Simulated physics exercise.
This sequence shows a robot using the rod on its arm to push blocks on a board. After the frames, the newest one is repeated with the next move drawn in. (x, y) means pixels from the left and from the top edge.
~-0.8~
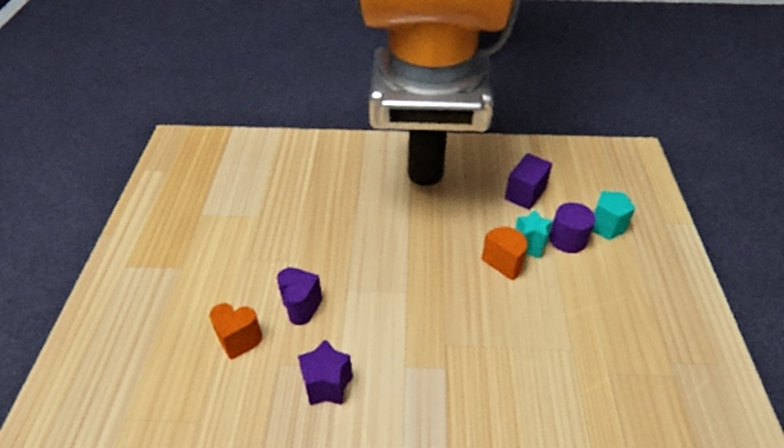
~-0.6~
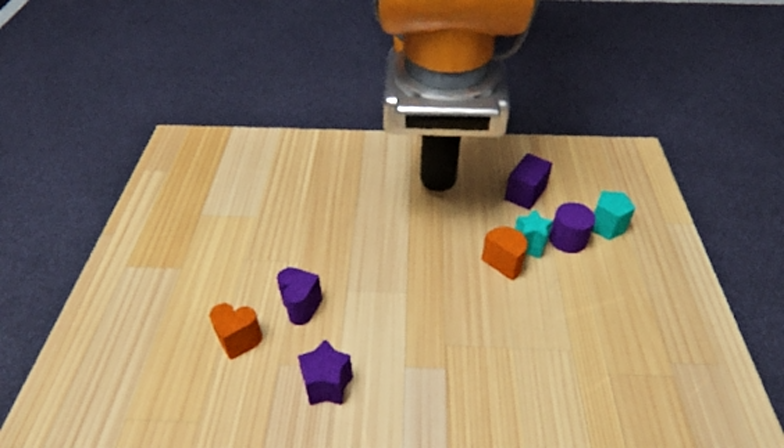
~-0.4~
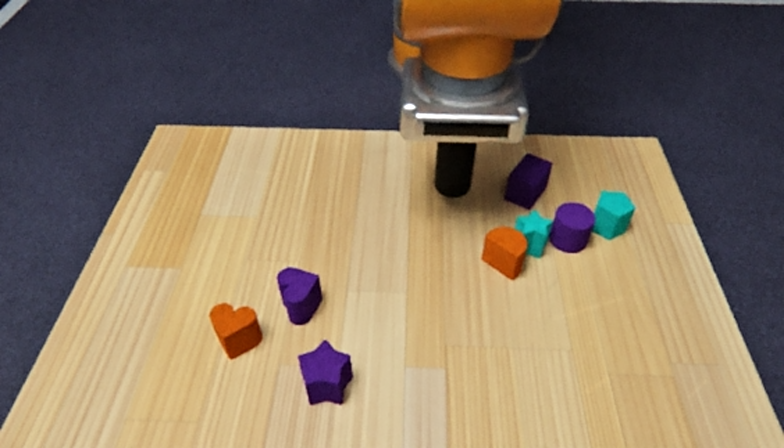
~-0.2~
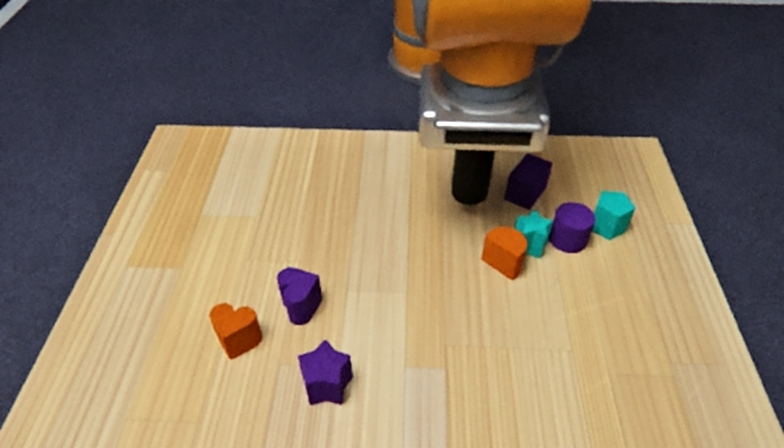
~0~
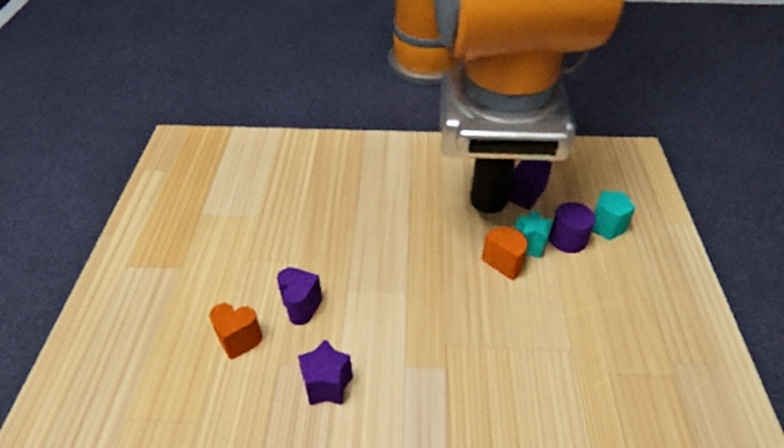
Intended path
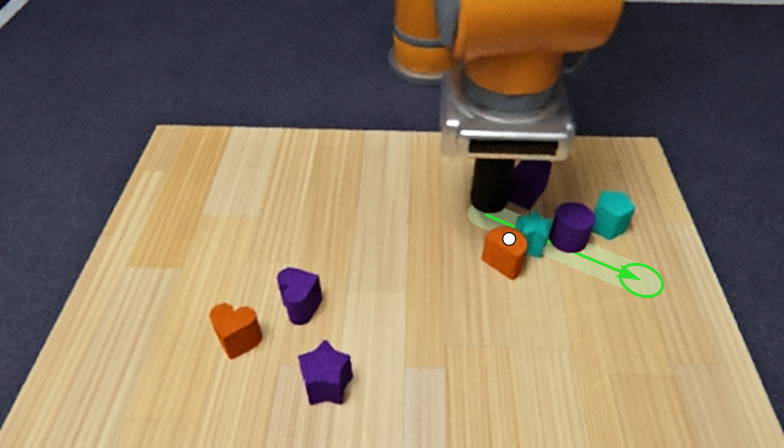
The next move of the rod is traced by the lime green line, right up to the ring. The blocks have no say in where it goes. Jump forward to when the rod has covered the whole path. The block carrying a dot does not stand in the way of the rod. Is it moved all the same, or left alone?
That block remains where it is.
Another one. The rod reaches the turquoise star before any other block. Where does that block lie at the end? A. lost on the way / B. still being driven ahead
Choice A: Lost on the way.
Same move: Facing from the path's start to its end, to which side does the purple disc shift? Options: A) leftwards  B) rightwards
I'll go with A - leftwards.
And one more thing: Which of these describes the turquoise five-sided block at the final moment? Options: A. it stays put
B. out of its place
It's B.
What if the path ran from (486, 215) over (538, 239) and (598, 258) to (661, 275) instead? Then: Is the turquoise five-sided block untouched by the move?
The answer is no.
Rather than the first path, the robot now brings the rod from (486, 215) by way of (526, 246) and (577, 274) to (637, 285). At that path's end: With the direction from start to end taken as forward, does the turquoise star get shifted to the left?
Short answer: No.
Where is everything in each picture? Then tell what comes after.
In the first picture, rod's lower end (425, 175); orange D-shaped block (509, 239); turquoise star (535, 222); purple disc (576, 215); turquoise five-sided block (616, 202).
In the second picture, rod (438, 180); blocks still.
In the third picture, rod (453, 187); blocks still.
In the fourth picture, rod (469, 194); blocks still.
In the fifth picture, rod (488, 202); orange D-shaped block (509, 239); turquoise star (535, 222); purple disc (576, 215); turquoise five-sided block (616, 202).
Drawn move, in a line from (486, 215) to (641, 280); the dot is on the orange D-shaped block.
The first path, step by step. One third of the way, rod (538, 223); turquoise star (553, 235), turned 20° clockwise; purple disc (581, 216).
Two thirds of the way, rod (592, 245); turquoise star (572, 250), turned 70° clockwise; purple disc (632, 226); turquoise five-sided block (625, 200), turned 30° anticlockwise.
At the end, rod (648, 267); orange D-shaped block still; turquoise star (572, 250), turned 70° clockwise; purple disc (662, 229); turquoise five-sided block (625, 200), turned 30° anticlockwise.
